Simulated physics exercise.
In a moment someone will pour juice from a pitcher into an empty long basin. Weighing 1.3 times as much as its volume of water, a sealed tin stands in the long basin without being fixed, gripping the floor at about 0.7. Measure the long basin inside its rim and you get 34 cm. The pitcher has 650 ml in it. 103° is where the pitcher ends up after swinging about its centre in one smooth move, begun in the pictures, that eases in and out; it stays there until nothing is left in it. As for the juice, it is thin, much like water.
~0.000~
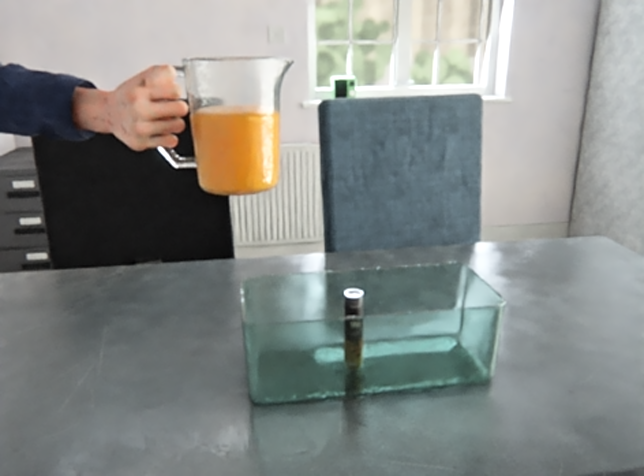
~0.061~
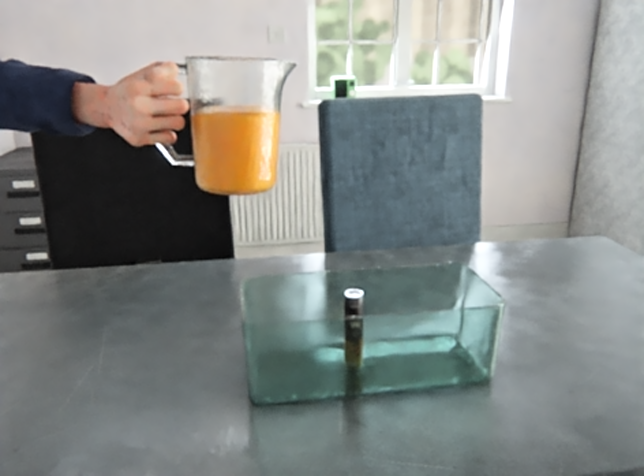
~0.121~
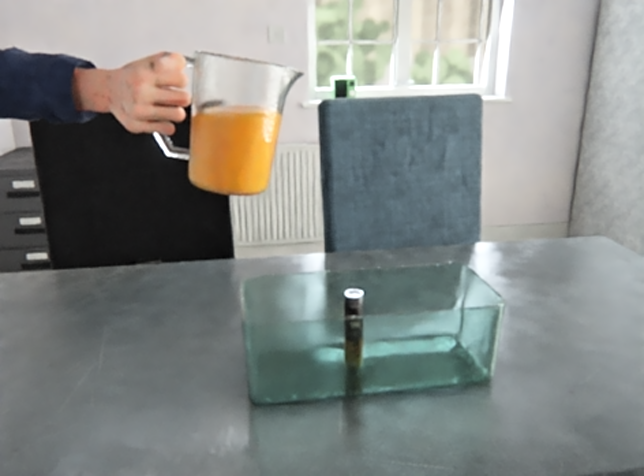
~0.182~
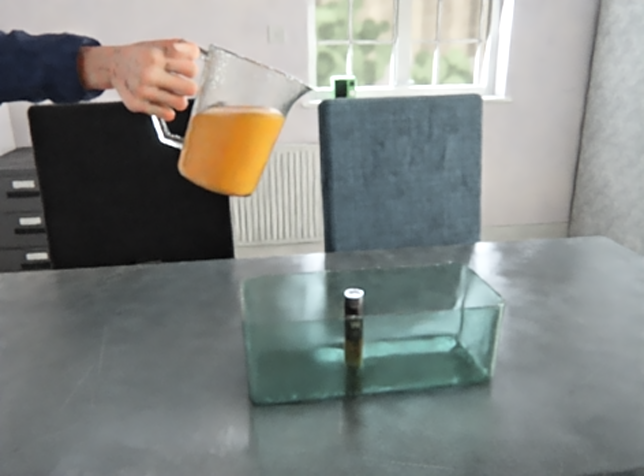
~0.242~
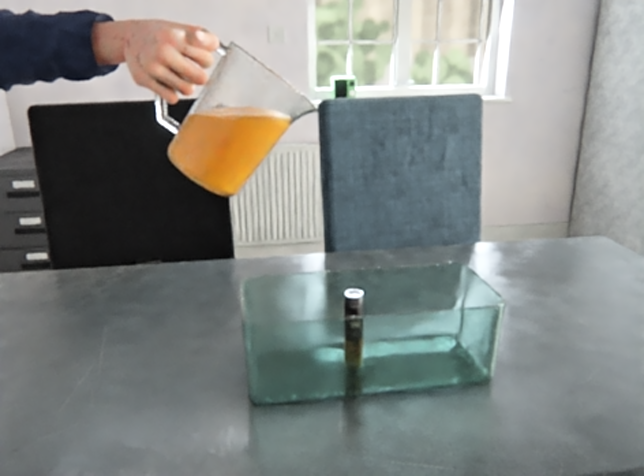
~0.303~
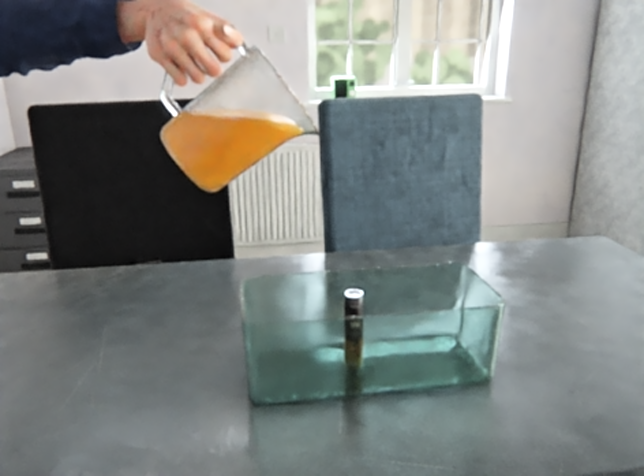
A glass pitcher of orange juice, gripped by a hand on the left, tilted steadily further to the right above a table holding a long, clear greenish basin with a small dark tin inside.
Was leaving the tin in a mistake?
My bet is it never capsizes.
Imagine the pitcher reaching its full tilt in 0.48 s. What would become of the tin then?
After the tilt, the tin is still standing.
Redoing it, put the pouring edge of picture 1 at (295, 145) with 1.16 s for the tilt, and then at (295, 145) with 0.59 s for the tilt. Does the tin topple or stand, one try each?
Try 1: Tipped over; try 2: Tipped over.
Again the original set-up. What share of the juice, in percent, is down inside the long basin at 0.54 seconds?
I'd estimate some 3 percent of the liquid.
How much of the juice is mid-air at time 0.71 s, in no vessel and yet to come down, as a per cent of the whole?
Near 32 percent.
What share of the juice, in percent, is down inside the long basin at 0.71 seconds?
Some 46 per cent.
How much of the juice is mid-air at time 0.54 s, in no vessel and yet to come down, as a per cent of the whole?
Roughly 32 percent.
Then, 0.54 s in, the tilt is 101° and 66 per cent is still to pour; the tin stands where it began.
Then, 0.71 s in, the tilt is 103° and 22 per cent is still to pour; the tin stands where it began.
Then, 0.89 s in, the tilt is 103° and 6 per cent is still to pour; the tin stands where it began.
Then, 1.09 s in, the tilt is 103° and 1 per cent is still to pour; the tin stands where it began.
Finally, the tin stands where it began.
